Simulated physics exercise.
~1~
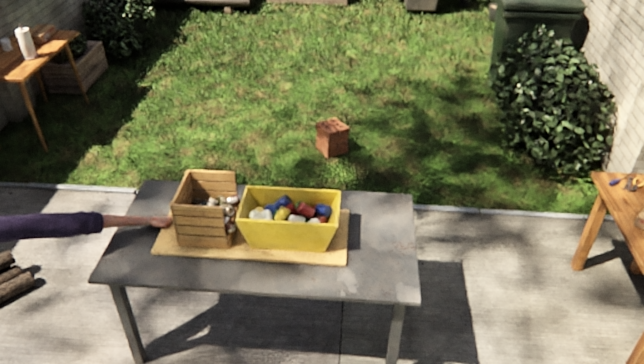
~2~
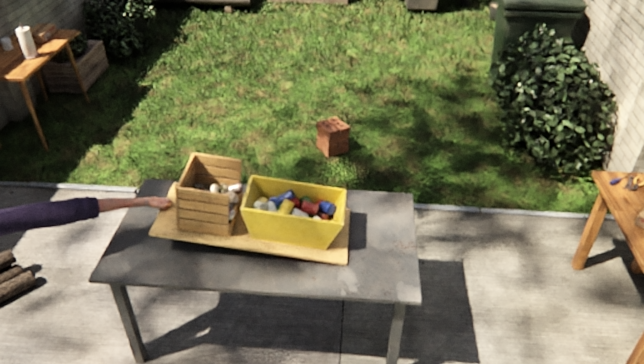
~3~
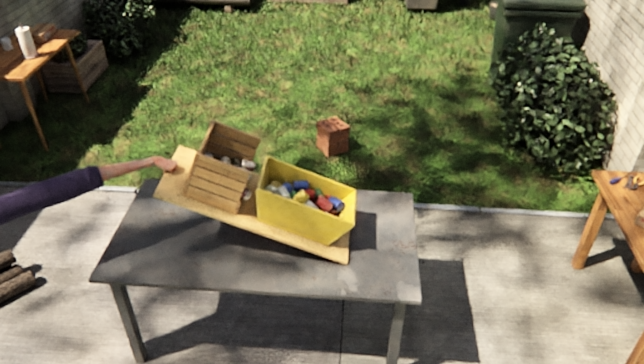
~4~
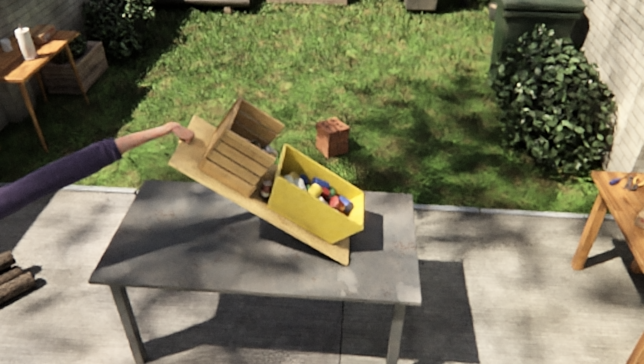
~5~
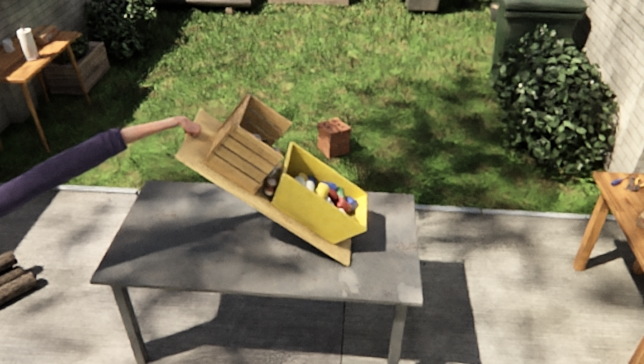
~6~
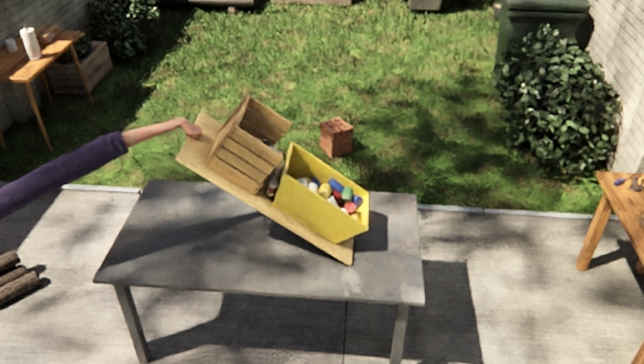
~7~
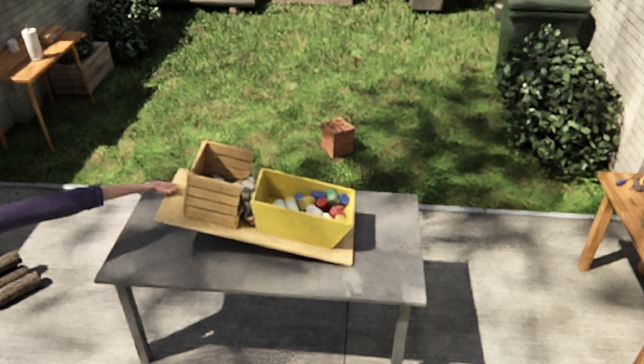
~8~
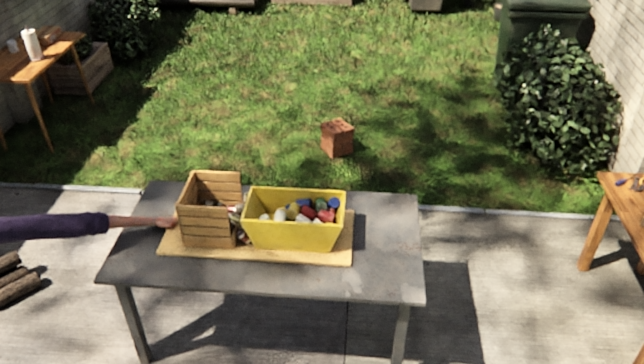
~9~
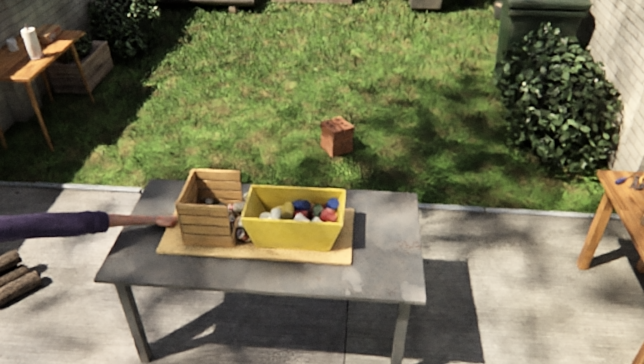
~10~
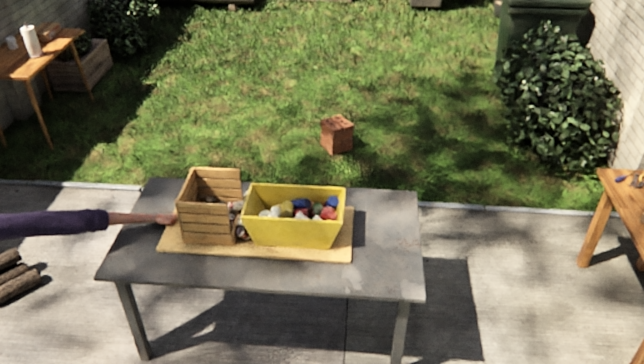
In a sunny backyard seen from above at an angle, a grey table stands on paving beside a lawn, with a reddish-brown block on the grass. A wooden basket of small cans sits left of a yellow basket of colourful jars, both fixed to a plywood board. A purple-sleeved arm reaches in from the left and lifts the board's left end, tipping it steeply to the right. The contents shift, and some cans slip from the wooden basket toward the yellow one. The hand then lowers the board flat, leaving the yellow basket full and the wooden one visibly emptier.
